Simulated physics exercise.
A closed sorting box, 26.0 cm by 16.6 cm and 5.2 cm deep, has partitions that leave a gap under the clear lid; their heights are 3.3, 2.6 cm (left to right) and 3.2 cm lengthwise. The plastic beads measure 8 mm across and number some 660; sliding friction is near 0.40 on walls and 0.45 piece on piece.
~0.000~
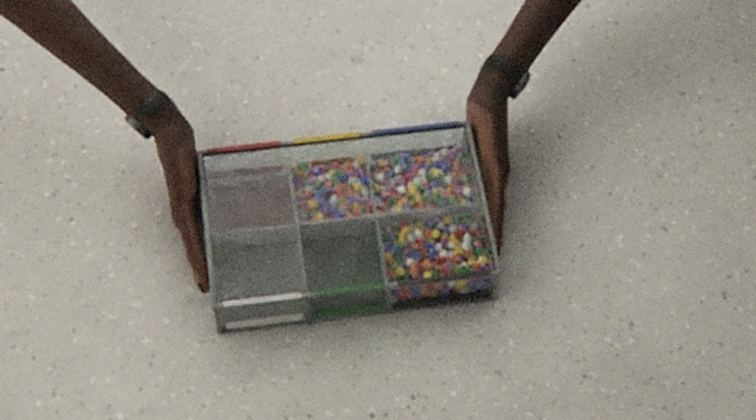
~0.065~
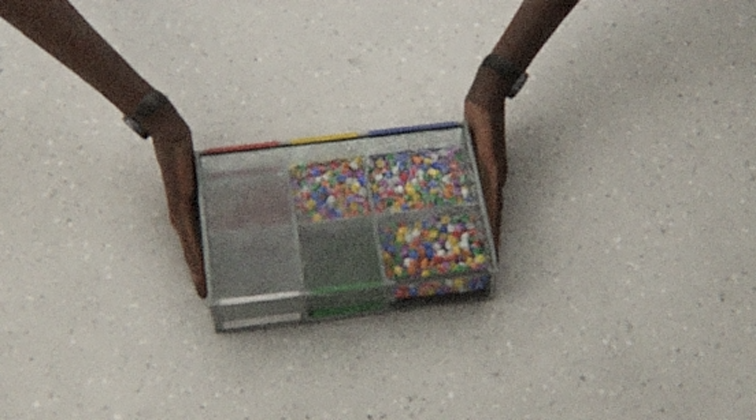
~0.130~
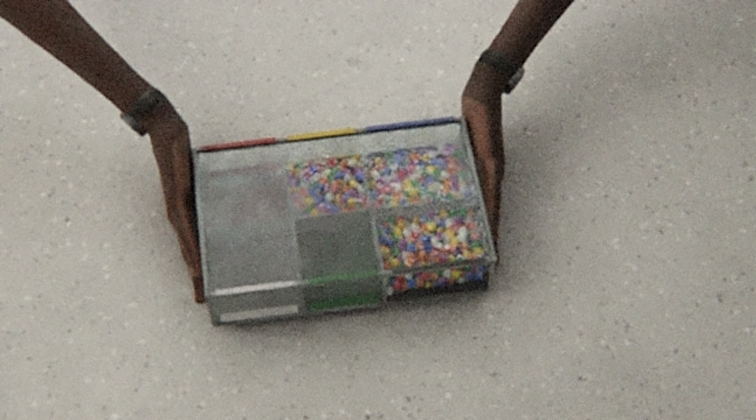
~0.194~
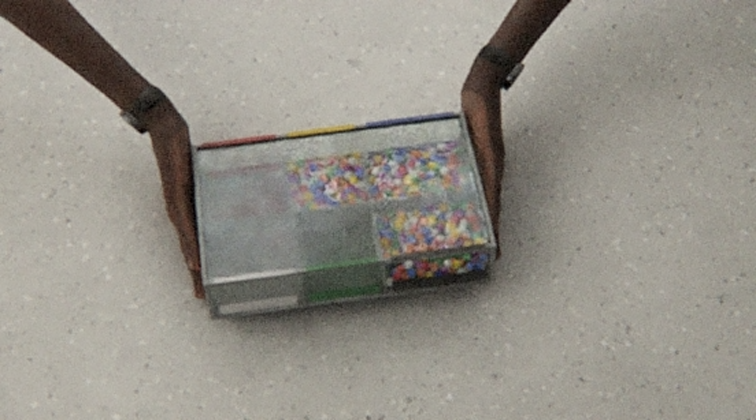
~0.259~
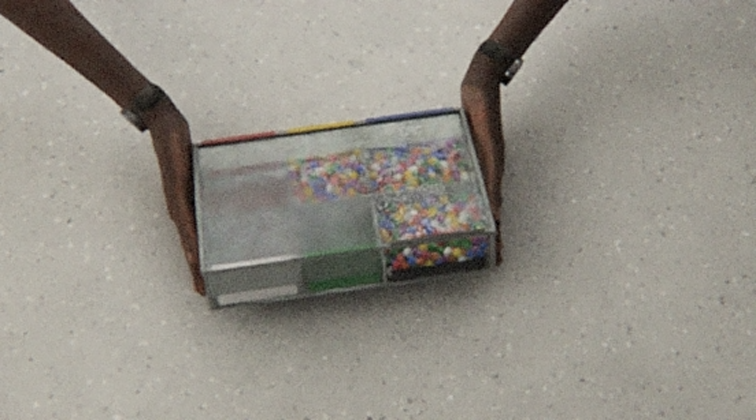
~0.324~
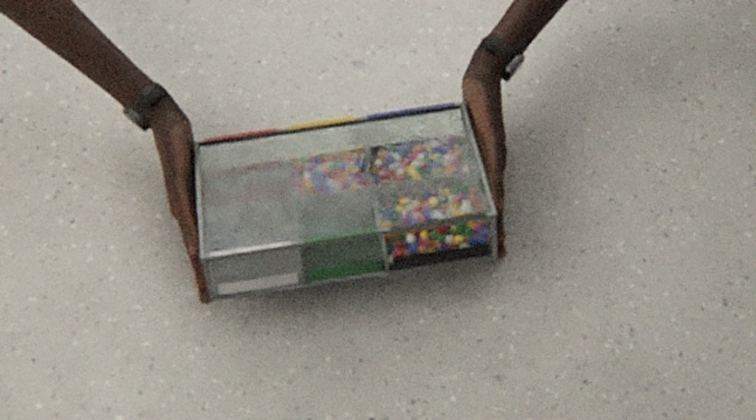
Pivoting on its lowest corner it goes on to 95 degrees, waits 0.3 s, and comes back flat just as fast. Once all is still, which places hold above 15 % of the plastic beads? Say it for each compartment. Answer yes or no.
Red: No, blue: Yes, green: No, yellow: Yes, white: No, black: No.
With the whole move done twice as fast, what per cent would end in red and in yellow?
Then: Red 5, yellow 35.
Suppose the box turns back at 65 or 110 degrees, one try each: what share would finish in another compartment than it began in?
About 5 and 45 per cent.
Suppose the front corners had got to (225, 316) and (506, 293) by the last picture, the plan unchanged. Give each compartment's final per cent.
Red 0; blue 10; green 15; yellow 5; white 0; black 75.
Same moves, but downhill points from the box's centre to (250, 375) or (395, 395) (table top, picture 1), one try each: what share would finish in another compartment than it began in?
Some 75 and 50 per cent.
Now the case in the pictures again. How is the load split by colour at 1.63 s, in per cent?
Red 0, blue 55, green 0, yellow 35, white 0, black 10.
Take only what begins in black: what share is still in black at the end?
Roughly 10 per cent.
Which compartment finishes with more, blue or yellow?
The blue compartment.
Then, at 1.63 s, tilt 95 degrees; blue 55 %, yellow 35 %, black 10 %.
Then, at 2.50 s, tilt 47 degrees; red 5 %, blue 55 %, yellow 35 %, black 5 %.
After 3.38 s, tilt 0 degrees; red 5 %, blue 55 %, yellow 35 %, black 5 %.
In the end, at 4.0 s, red 5 %, blue 55 %, green 0 %, yellow 35 %, white 0 %, black 5 %.
